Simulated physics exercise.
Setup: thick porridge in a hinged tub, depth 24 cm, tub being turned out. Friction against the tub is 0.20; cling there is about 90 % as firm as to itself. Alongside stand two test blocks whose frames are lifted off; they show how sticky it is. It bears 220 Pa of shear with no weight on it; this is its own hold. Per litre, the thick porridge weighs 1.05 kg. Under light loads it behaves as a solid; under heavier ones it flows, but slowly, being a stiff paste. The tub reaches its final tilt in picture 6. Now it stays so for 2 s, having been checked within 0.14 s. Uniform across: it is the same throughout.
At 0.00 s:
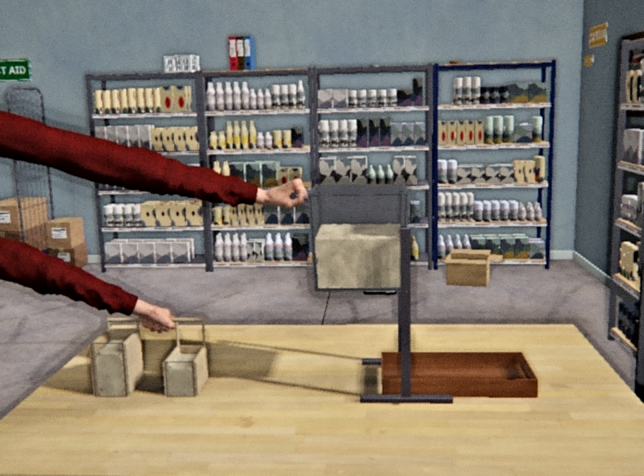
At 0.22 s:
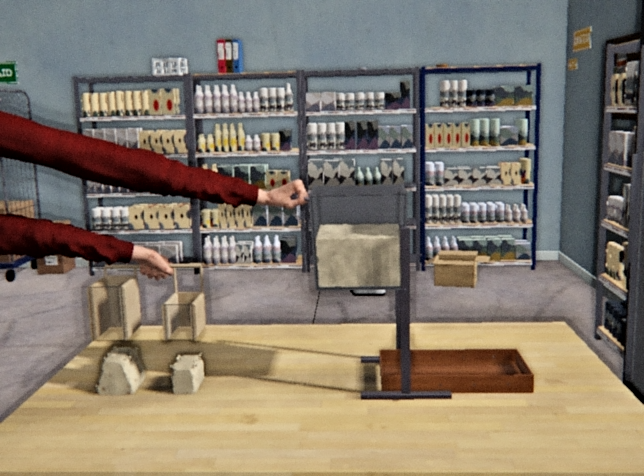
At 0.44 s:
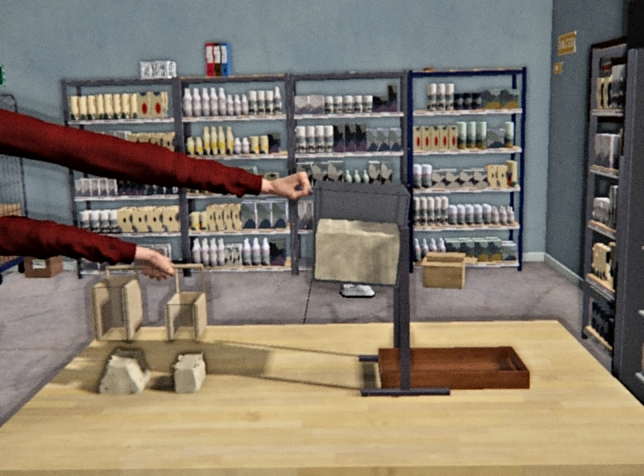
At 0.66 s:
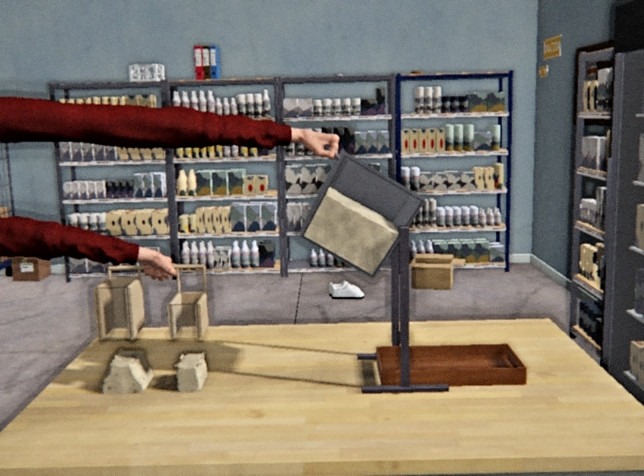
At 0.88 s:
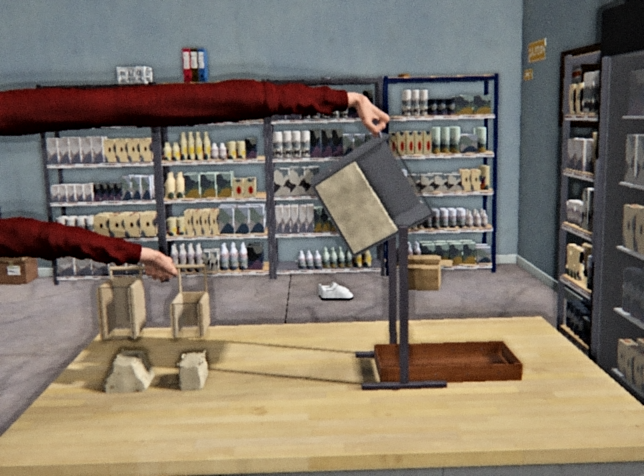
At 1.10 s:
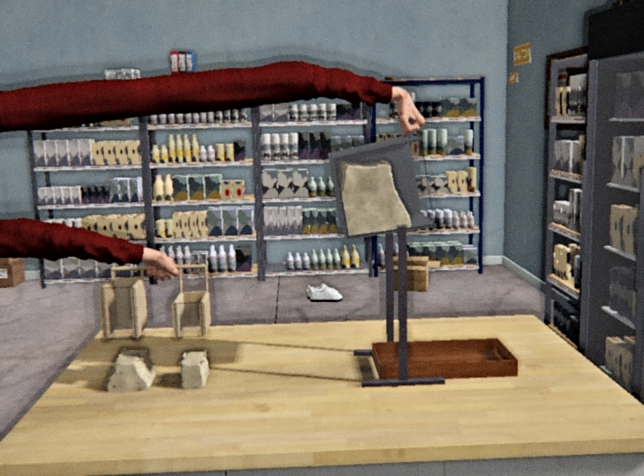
Two red-sleeved arms reach from the left across a pale wooden table in a blue-walled storeroom, seen from the front and slightly above. A grey tub of thick beige porridge hangs on a dark stand by a reddish-brown tray, with two pale blocks at left. One hand lifts open moulds off the blocks, which slump slightly, then the other swings the tub steeply clockwise, the porridge deforming inside, while the drifting camera shifts the shelves leftward.
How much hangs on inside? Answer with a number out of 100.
Around 88 %.
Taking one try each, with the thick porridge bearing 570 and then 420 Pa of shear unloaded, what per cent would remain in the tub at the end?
Try one gives 100 per cent, try two gives 100 per cent.
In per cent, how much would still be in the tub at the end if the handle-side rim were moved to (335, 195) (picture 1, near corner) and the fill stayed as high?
Remaining in tub at end: Approx. 100 %.
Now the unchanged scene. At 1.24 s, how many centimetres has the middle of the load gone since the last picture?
It has moved around 4 centimetres.
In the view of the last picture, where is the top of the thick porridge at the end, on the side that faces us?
Looking at the last picture, I'd put it at about (380, 187).
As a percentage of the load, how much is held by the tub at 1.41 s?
About 95 %.
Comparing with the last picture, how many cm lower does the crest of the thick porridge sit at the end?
Roughly 6 cm.
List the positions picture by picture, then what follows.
In the first picture, handle-side rim at (311, 195), tilt 0 degrees; highest point of the thick porridge at (402, 237); test blocks 13 cm, 8.1 cm high (left to right).
In the second picture, handle-side rim at (313, 196), tilt 0 degrees; highest point of the thick porridge at (402, 237); test blocks 10 cm, 7.9 cm high (left to right).
In the third picture, handle-side rim at (317, 188), tilt 5 degrees; highest point of the thick porridge at (322, 231); test blocks 9.2 cm, 7.8 cm high (left to right).
In the fourth picture, handle-side rim at (346, 156), tilt 32 degrees; highest point of the thick porridge at (330, 196); test blocks 9.1 cm, 7.8 cm high (left to right).
In the fifth picture, handle-side rim at (391, 138), tilt 61 degrees; highest point of the thick porridge at (353, 164); test blocks 9.1 cm, 7.8 cm high (left to right).
In the sixth picture, handle-side rim at (422, 140), tilt 81 degrees; highest point of the thick porridge at (350, 166); test blocks 9.1 cm, 7.8 cm high (left to right).
By 1.24 s, the tub is at 81 degrees and holds 100 %.
By 1.41 s, the tub is at 81 degrees and holds 95 %.
By 1.58 s, the tub is at 81 degrees and holds 90 %.
By 1.75 s, the tub is at 81 degrees and holds 88 %.
By 3.10 s, at the end, the tub is at 81 degrees and holds 88 %.
